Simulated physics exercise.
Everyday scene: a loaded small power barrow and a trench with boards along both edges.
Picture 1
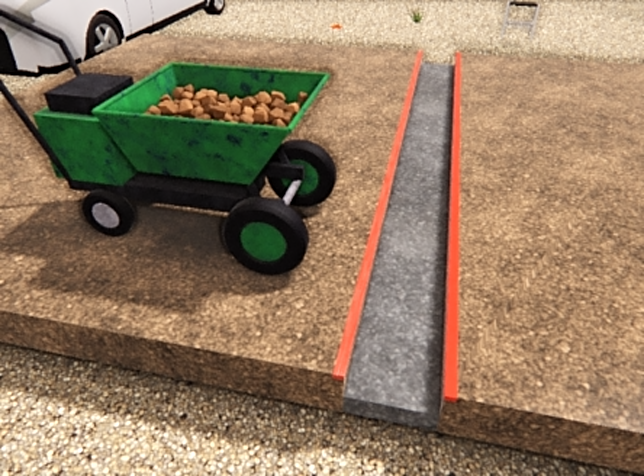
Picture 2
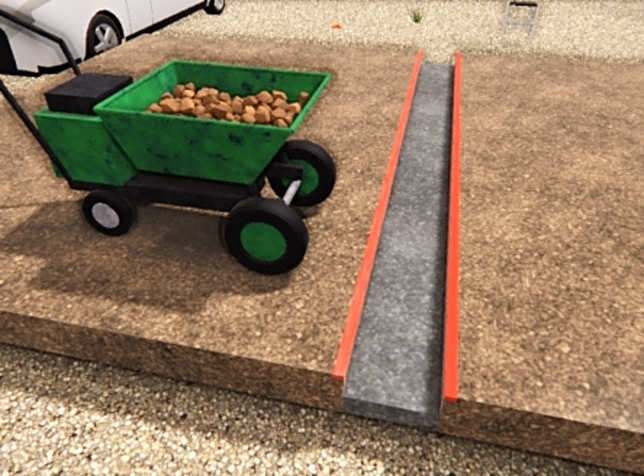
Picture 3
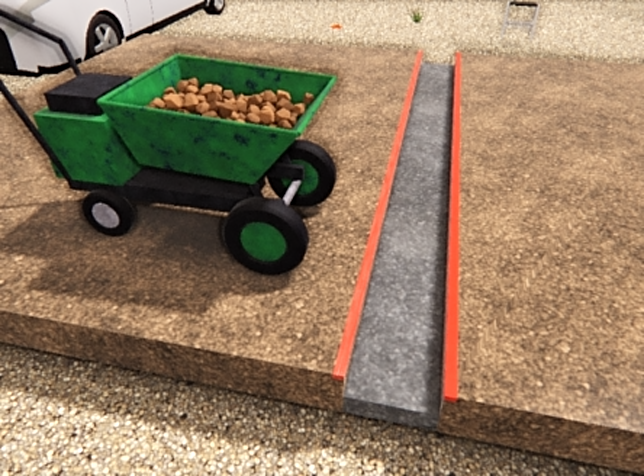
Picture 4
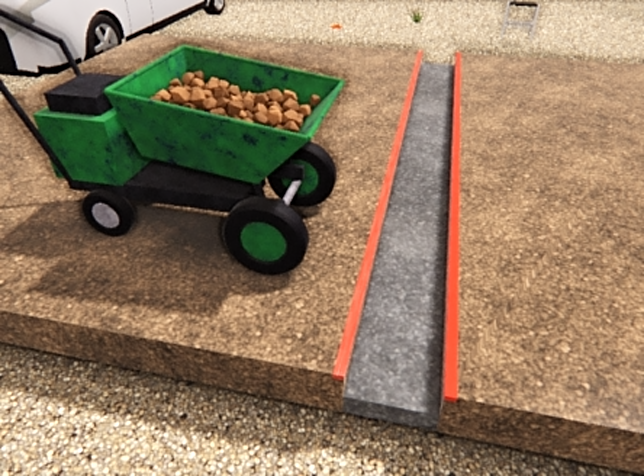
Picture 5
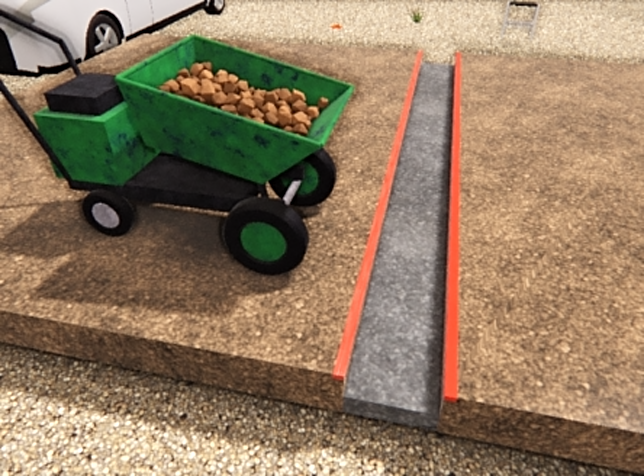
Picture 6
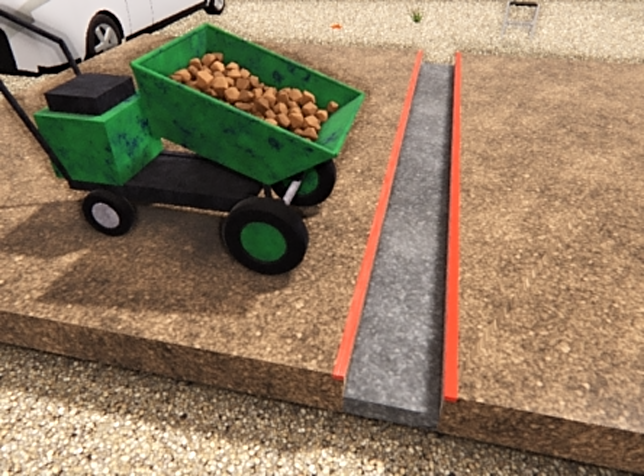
Beside a shallow trench, a green barrow's skip loaded with brown clods tilts toward the right.
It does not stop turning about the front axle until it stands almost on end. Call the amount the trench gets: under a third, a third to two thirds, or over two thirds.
Amount in the trench: Over two thirds.
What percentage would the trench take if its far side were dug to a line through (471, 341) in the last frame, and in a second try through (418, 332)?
About 100 %, then 50 %.
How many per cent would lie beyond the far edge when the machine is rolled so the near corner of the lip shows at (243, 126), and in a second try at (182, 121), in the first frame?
Near 0 and 0 percent respectively.
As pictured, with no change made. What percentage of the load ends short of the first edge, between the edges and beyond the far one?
In percent, short 0, between 85 and beyond 15.
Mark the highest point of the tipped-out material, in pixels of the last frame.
The topmost point rests at roughly pixel (429, 240) in the last view.
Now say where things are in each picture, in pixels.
In the first picture, lip of the skip near (289, 131), level; top of the load near (220, 110), clay clods; first edge of the trench near (352, 321); far edge near (452, 337), the trench over half as wide as the skip, and shallow for its width.
In the second picture, lip of the skip near (291, 132), level; top of the load near (222, 109).
In the third picture, lip of the skip near (298, 134), tipped barely; top of the load near (205, 111).
In the fourth picture, lip of the skip near (308, 139), tipped a little; top of the load near (198, 98).
In the fifth picture, lip of the skip near (320, 146), tipped a little; top of the load near (196, 89).
In the sixth picture, lip of the skip near (334, 155), tipped clearly; top of the load near (205, 87); first edge of the trench near (352, 321); far edge near (452, 337).
Shortly afterwards, skip tipped steeply; the whole lot in the skip.
Next, skip tipped right over; the bulk in the skip; a little in or heaped over the trench; only a few falling.
Some moments later, skip tipped right over; near a quarter in the skip; near two thirds in or heaped over the trench; a little beyond it.
In the end, skip tipped right over; the bulk in or heaped over the trench; a little beyond it.
